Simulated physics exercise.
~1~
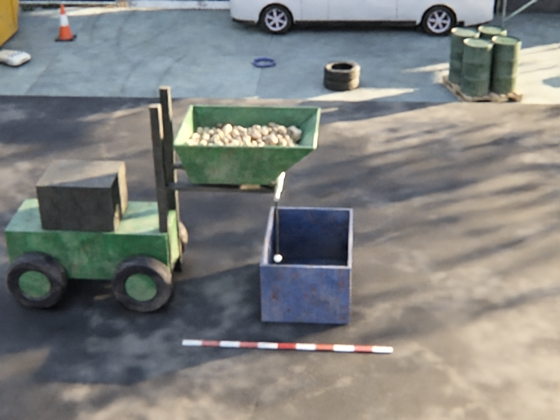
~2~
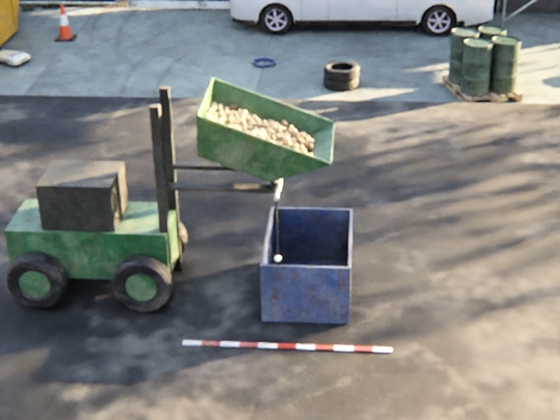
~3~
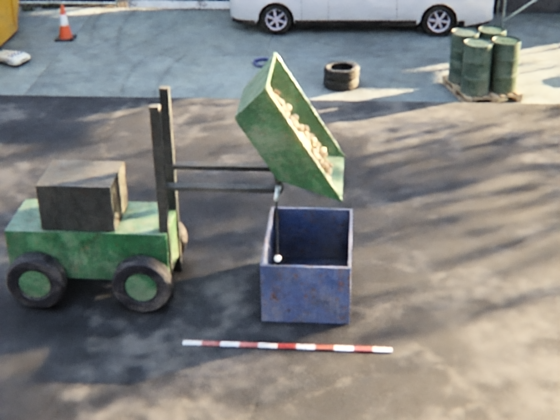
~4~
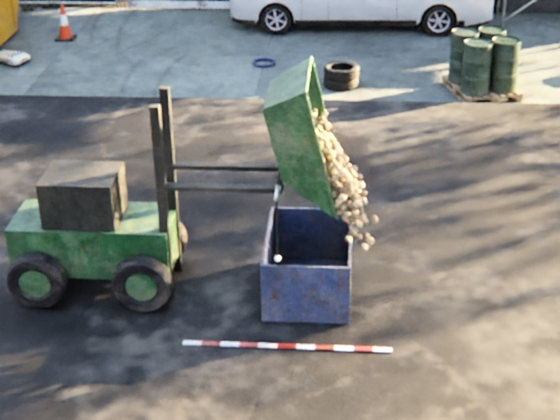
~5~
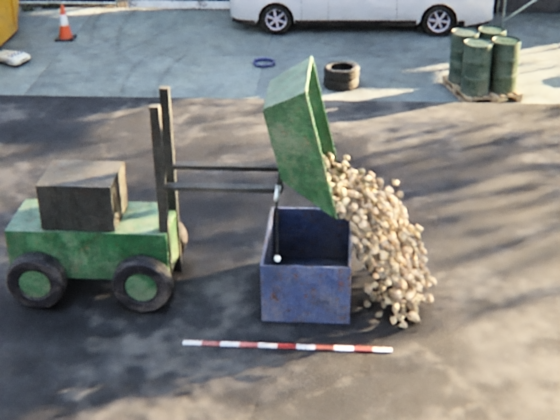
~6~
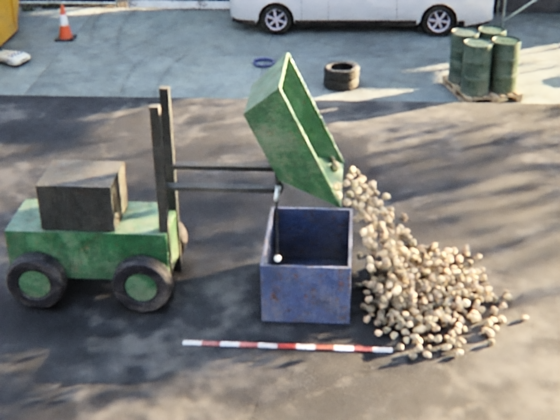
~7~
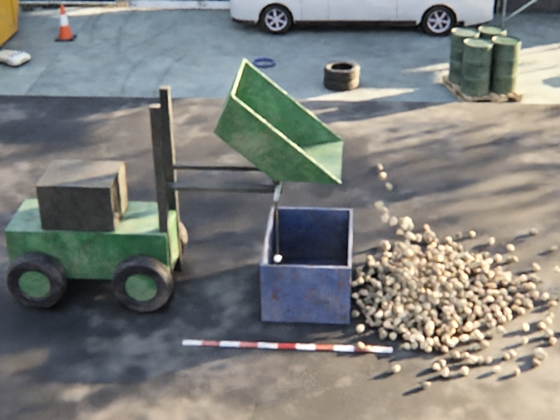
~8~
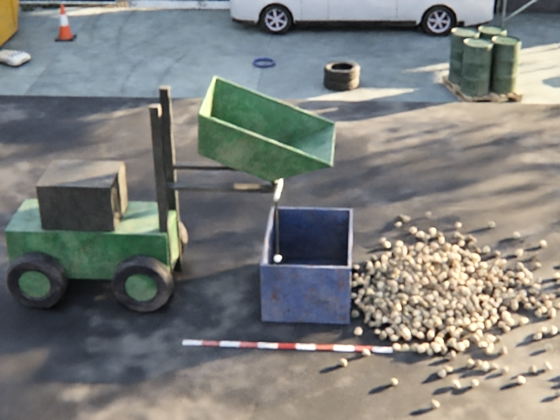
A green skip on a fork truck tipped steeply to the right and poured its load of pale stones past the blue bin, leaving them heaped and scattered on the ground beside it, before the emptied skip swung most of the way back.
